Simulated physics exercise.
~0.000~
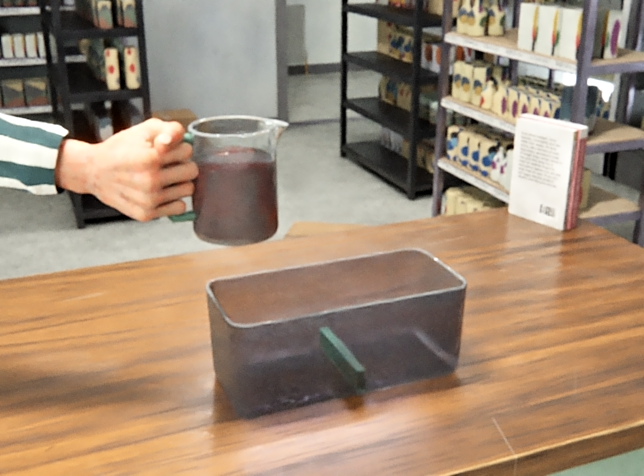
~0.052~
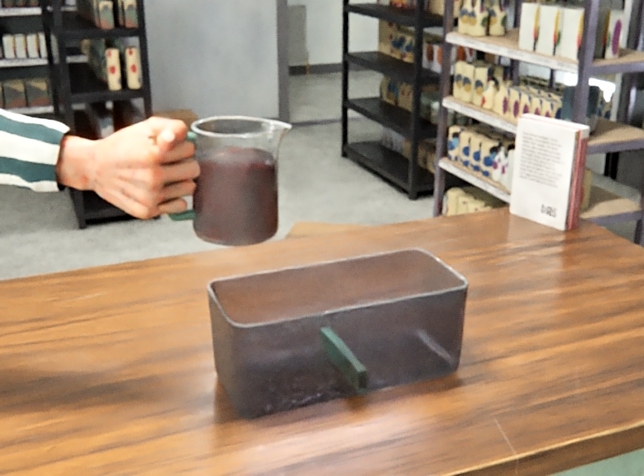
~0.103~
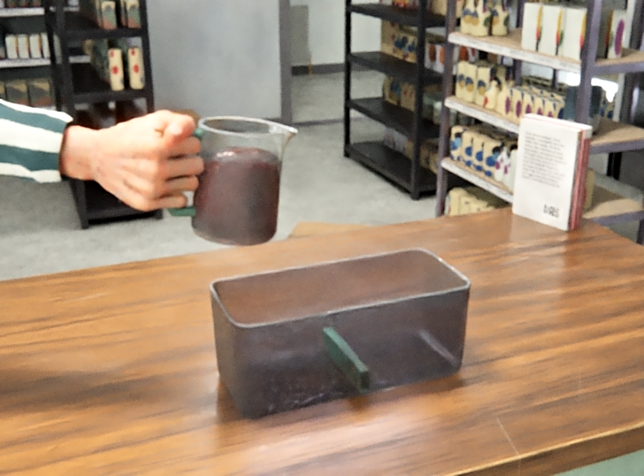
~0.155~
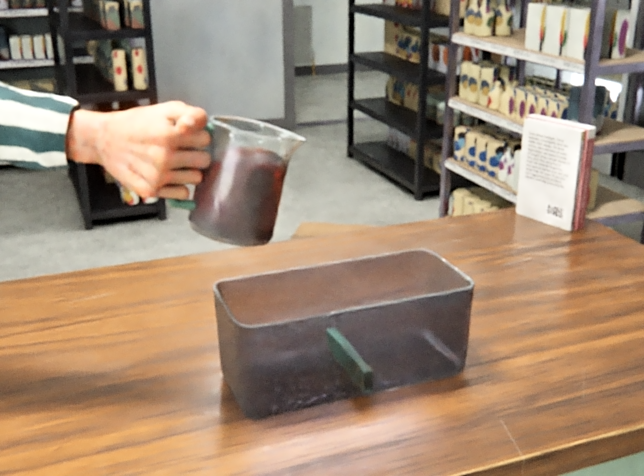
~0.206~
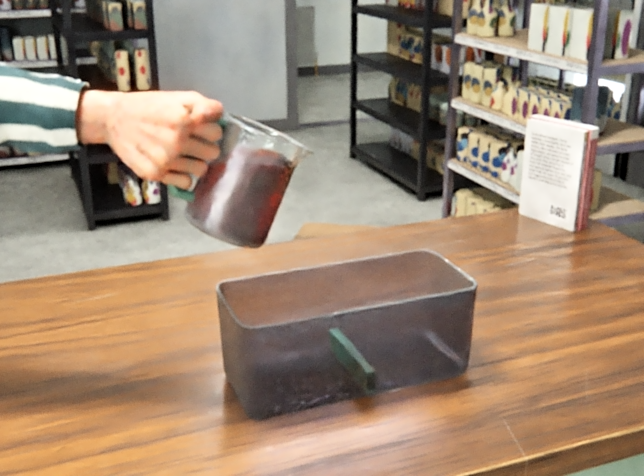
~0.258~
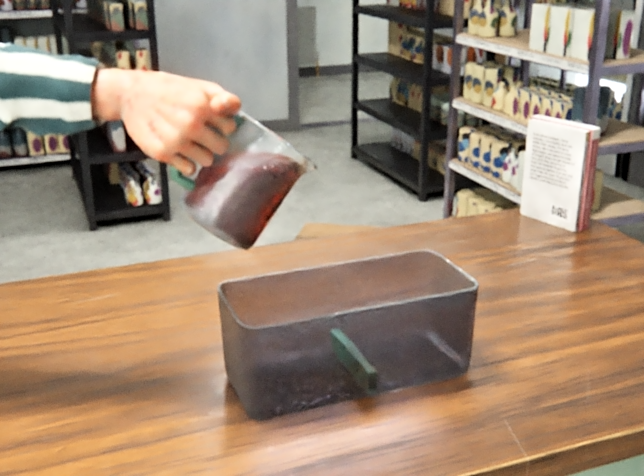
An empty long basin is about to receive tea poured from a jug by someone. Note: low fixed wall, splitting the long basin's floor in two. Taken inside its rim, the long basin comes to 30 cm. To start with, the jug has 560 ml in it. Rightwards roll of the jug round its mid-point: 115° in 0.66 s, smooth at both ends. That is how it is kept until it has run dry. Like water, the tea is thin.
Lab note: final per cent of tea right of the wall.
Approx. 46 %.
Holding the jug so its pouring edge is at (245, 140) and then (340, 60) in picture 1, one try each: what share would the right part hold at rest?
15 and 70 %.
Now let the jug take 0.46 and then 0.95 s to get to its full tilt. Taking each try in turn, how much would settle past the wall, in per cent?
I'd expect close to 40 per cent and then close to 55 per cent.
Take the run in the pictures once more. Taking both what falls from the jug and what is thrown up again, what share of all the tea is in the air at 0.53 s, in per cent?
Some 26 per cent.
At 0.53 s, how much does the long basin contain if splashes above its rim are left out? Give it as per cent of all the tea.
Roughly 12 per cent.
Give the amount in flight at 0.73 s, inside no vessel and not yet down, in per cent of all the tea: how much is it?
Near 14 per cent, I'd say.
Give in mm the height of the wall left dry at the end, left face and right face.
Left side: Around 14 mm. Right side: Around 16 mm.
By 0.53 s the tilt is 104° and 62 per cent is still to pour, 5 is left of the wall and 7 right of it.
By 0.73 s the tilt is 115° and 12 per cent is still to pour, 38 is left of the wall and 36 right of it.
By 0.94 s the tilt is 115° and 1 per cent is still to pour, 51 is left of the wall and 45 right of it.
By 1.16 s the tilt is 115° and 0 per cent is still to pour, 53 is left of the wall and 45 right of it.
At rest 53 per cent lies left of the wall, 46 right of it and 1 outside.
